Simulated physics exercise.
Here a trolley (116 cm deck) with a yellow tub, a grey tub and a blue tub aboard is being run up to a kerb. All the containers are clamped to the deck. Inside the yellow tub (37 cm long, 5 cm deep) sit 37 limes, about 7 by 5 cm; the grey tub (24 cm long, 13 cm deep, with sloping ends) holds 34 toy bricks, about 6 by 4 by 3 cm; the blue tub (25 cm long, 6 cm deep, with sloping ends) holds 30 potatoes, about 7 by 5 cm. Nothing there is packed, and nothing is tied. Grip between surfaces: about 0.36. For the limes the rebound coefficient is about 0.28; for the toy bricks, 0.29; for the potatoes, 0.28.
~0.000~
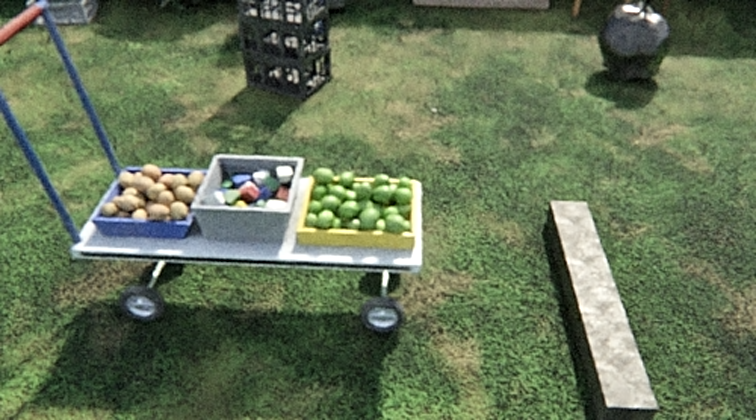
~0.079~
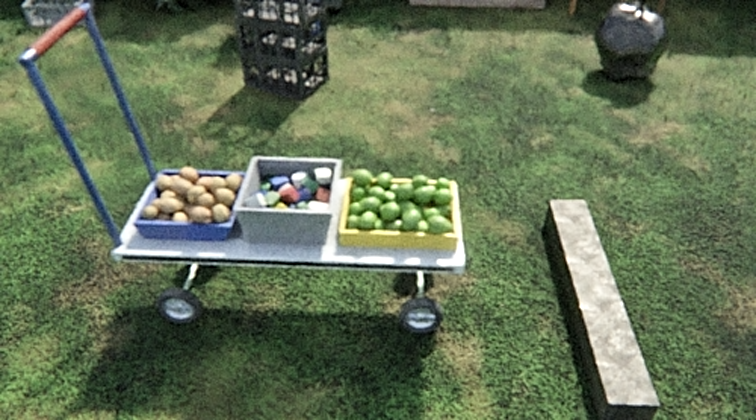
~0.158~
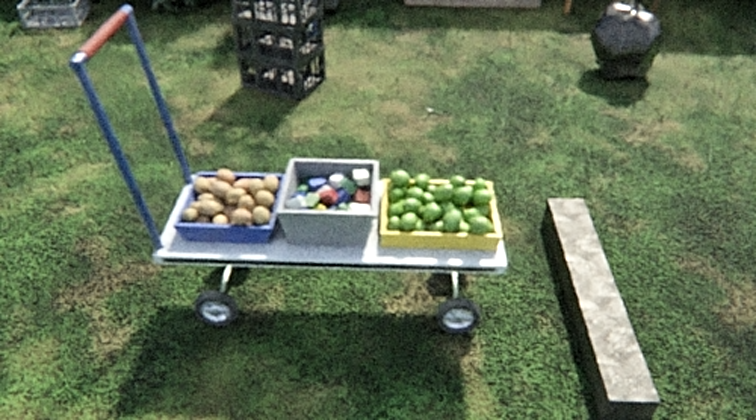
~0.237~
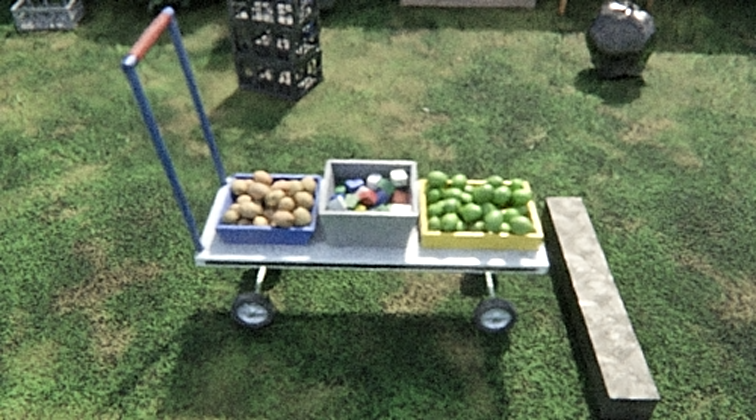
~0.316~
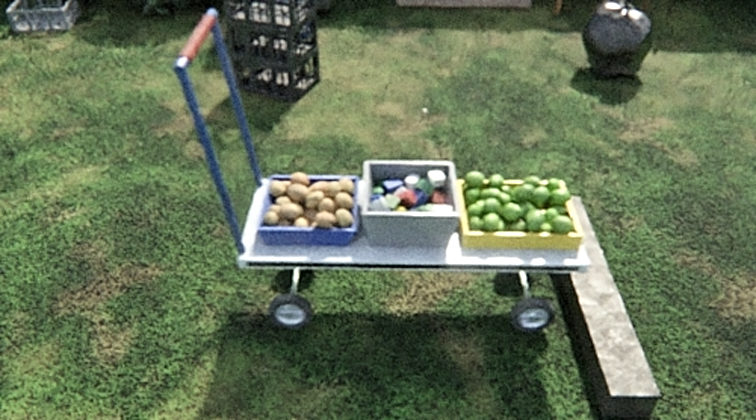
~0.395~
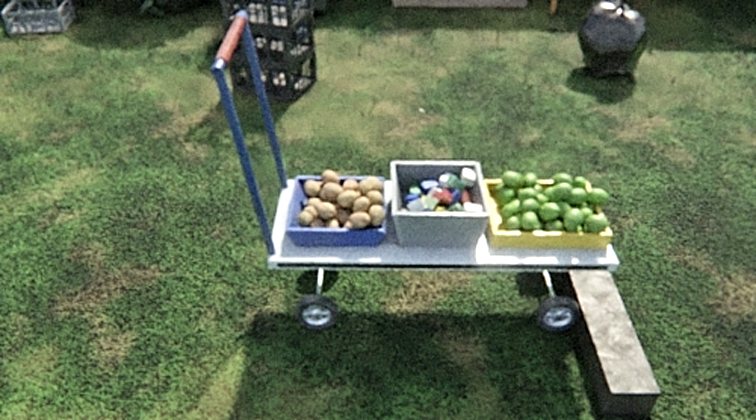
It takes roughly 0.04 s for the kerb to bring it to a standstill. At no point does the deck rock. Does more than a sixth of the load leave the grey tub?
Kept in: Beyond five sixths.
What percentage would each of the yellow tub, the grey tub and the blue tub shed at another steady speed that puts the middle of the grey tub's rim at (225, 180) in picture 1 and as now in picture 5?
Under that change it'd be yellow tub at 30, grey tub at 0 and blue tub at 10 percent.
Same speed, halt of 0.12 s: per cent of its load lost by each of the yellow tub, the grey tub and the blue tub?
Result - yellow tub: 20 percent, grey tub: 0 percent, blue tub: 0 percent.
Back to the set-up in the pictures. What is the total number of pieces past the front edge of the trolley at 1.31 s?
Close to 8.
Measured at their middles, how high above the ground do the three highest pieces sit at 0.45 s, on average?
Height, averaged: Around 56 cm.
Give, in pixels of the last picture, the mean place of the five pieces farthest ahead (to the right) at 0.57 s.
Around pixel (641, 228).
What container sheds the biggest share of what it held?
Yellow tub.
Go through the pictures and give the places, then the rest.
In the first picture (we follow the rim corner now nearest the camera; the camera moves round a little), grey tub at (285, 210); yellow tub at (413, 234); 64 cm still to roll; nothing out yet.
In the second picture, grey tub at (329, 212); yellow tub at (455, 235); 50 cm still to roll.
In the third picture, grey tub at (372, 213); yellow tub at (497, 236); 37 cm still to roll.
In the fourth picture, grey tub at (414, 214); yellow tub at (538, 235); 23 cm still to roll.
In the fifth picture, grey tub at (457, 214); yellow tub at (579, 235); 10 cm still to roll.
In the sixth picture, grey tub at (487, 214); yellow tub at (608, 234); stopped; nothing out yet.
After 0.45 s, 2 of 37 out of the yellow tub, 0 of 34 out of the grey tub and 0 of 30 out of the blue tub.
After 0.57 s, 5 of 37 out of the yellow tub, 0 of 34 out of the grey tub and 1 of 30 out of the blue tub.
After 0.80 s, 10 of 37 out of the yellow tub, 0 of 34 out of the grey tub and 2 of 30 out of the blue tub.
Outcome (at 1.31 s), 10 of 37 out of the yellow tub, 0 of 34 out of the grey tub and 2 of 30 out of the blue tub. Asked share, 0 of 34, 0 per cent.
